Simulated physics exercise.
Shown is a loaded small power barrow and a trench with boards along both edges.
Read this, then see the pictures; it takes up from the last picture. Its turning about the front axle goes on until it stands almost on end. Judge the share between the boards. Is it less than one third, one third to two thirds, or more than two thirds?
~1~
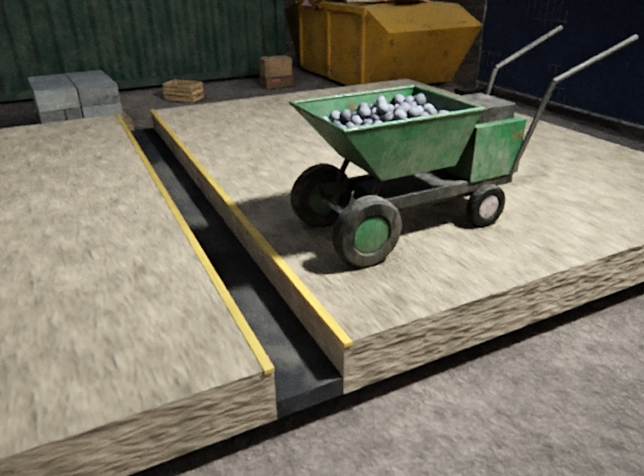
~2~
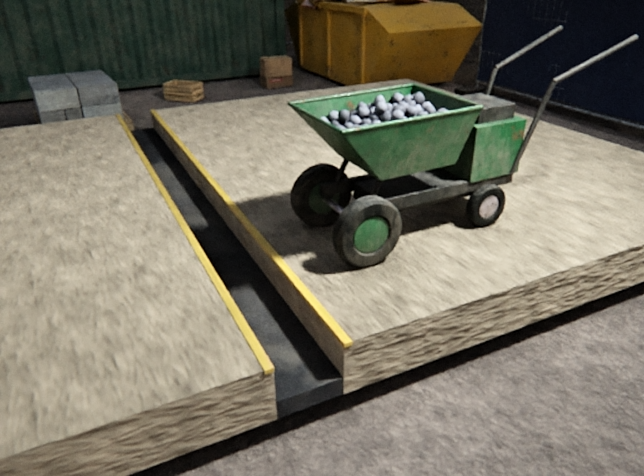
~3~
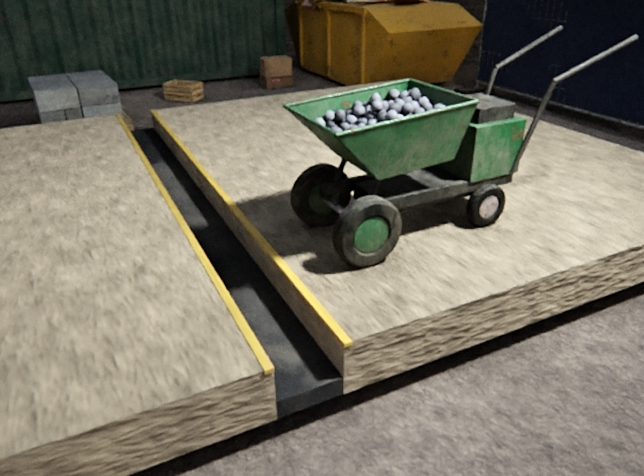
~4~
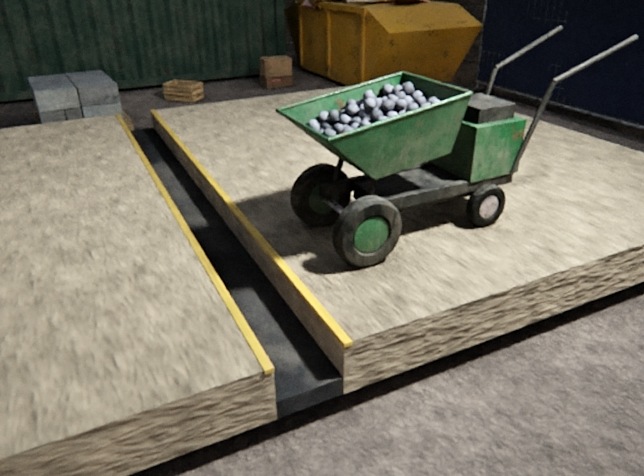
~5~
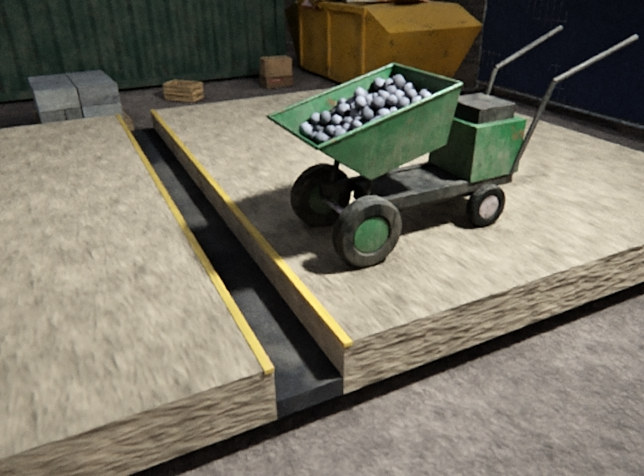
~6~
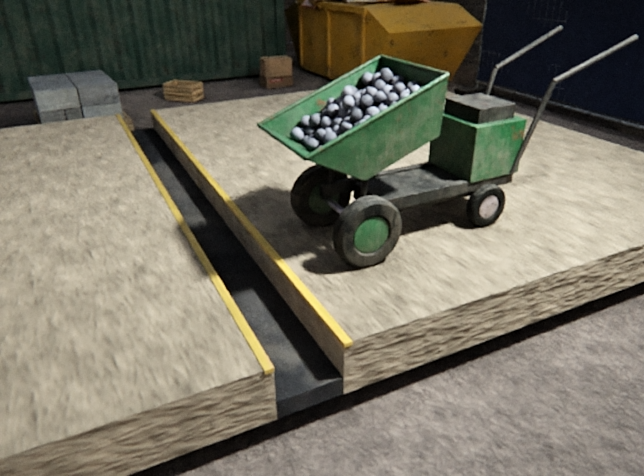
Trench receives a third to two thirds.
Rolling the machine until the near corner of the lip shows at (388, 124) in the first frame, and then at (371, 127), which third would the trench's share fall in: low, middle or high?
Well, for the first stop the answer is beyond two thirds, and for the second it is beyond two thirds.
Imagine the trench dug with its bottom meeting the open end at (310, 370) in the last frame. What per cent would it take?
Around 40 percent.
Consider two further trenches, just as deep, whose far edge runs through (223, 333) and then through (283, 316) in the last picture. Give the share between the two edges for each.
I'd expect close to 80 in a hundred and then close to 0 in a hundred.
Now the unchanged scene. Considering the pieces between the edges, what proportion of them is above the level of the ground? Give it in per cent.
Estimate: Around 0 %.
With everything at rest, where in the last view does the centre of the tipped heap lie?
Roughly at (224, 281), give or take.
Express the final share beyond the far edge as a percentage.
50 %.
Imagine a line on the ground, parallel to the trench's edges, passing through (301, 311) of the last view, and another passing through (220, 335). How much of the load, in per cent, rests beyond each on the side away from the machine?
Around 90 per cent for the first, and 40 per cent for the second.
Just after the last frame, skip tipped steeply; every one in the skip.
A moment on, skip tipped right over; roughly two thirds in the skip; about a tenth in or heaped over the trench; about a tenth beyond it; just a few falling.
Further on, skip tipped right over; about a tenth in the skip; roughly half in or heaped over the trench; roughly half beyond it.
When it is over, skip tipped right over; roughly half in or heaped over the trench; roughly half beyond it.
